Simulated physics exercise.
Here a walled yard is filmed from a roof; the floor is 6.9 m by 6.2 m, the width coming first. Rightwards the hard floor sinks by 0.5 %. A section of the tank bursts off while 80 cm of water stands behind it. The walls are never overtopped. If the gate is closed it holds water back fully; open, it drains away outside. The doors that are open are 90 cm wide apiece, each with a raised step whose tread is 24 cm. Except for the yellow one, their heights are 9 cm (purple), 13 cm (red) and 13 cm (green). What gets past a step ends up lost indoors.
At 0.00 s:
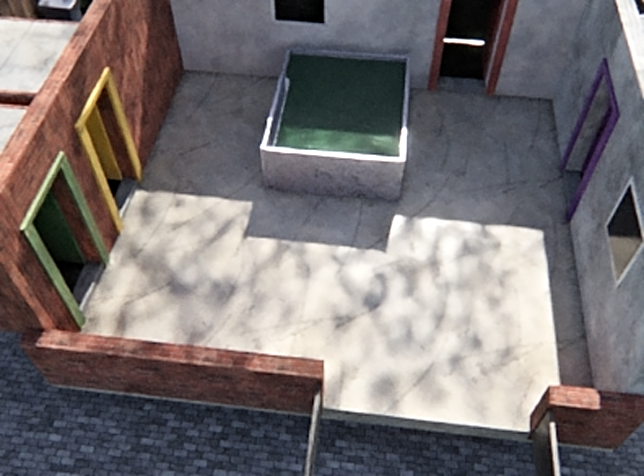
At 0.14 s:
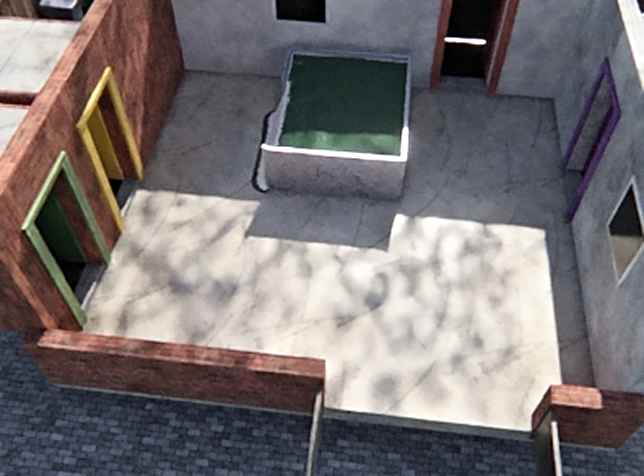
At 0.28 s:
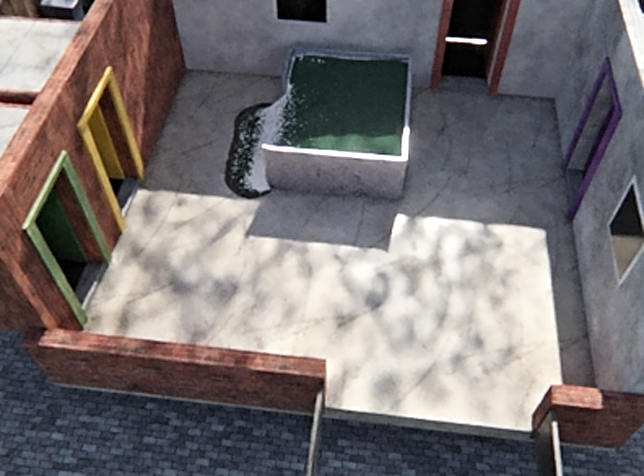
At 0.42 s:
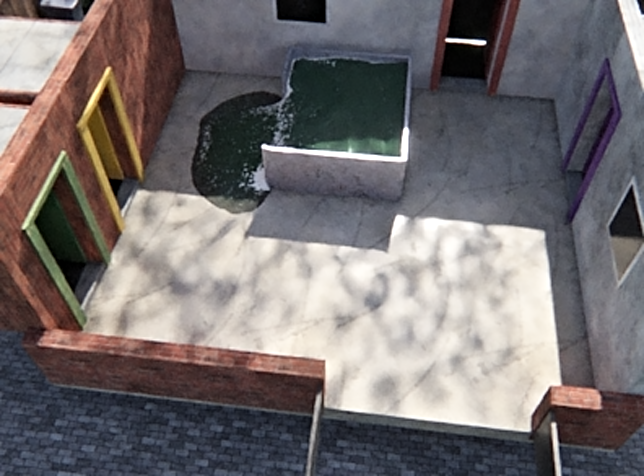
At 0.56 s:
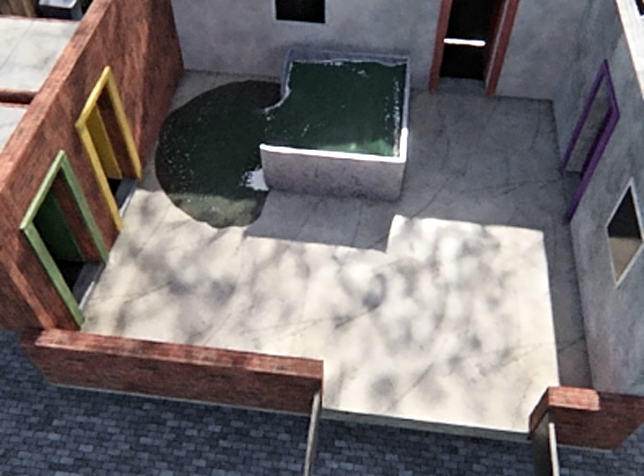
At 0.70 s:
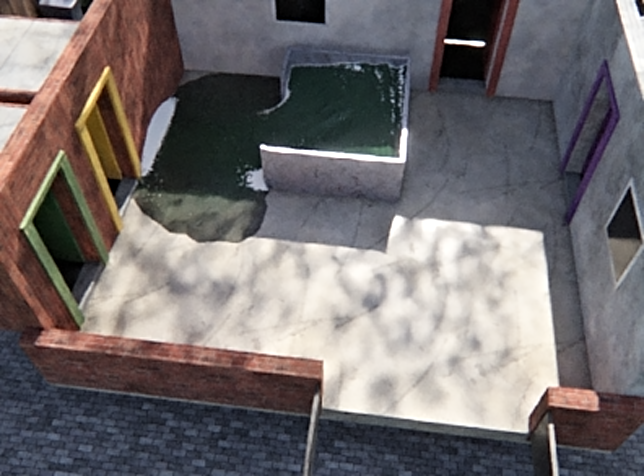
The video shows a walled yard from above, where dark green water breaks out of the left side of a raised tank and spreads leftward in a widening pool across the pale floor, close to a yellow-framed door.
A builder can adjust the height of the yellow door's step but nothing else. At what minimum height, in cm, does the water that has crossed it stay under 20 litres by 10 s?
From about 30 cm.
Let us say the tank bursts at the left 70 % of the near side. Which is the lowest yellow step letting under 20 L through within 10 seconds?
Required height: Approx. 6.0 cm.
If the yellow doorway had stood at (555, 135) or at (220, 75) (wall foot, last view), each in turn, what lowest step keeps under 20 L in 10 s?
You'd want about 11.0 cm there first, then about 34 cm.
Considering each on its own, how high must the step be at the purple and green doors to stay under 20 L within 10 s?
Roughly 8.0 cm at purple and 16 cm at green.
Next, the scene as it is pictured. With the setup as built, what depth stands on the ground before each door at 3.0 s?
Depths in cm: Yellow 23, purple 0, red 0, green 14.
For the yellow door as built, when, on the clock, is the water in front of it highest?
The depth peaks at about 1.6 seconds.
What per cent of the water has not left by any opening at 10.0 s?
Share still there: Approx. 86 percent.
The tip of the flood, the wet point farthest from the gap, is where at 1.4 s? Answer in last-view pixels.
At about (95, 291).
After 1.4 s water covers 20 % of the floor, deepest (55 cm) near (155, 143); 29 cm at the yellow door, 29 litres in over its 10 cm step.
After 3.0 s water covers 35 % of the floor, deepest (39 cm) near (67, 359); 23 cm at the yellow door, 193 litres in over its 10 cm step.
After 10.0 s water covers 95 % of the floor, deepest (14 cm) near (412, 97); 9 cm at the yellow door, 305 litres in over its 10 cm step.
At the yellow door as built, the water arrived by 0.8 s and peaked near 31 cm at 1.6 s.
With a step of 28 cm, 31 litres would have come in within the 10 s; with 38 cm, 2 litres. So under 20 litres takes about 30 cm.
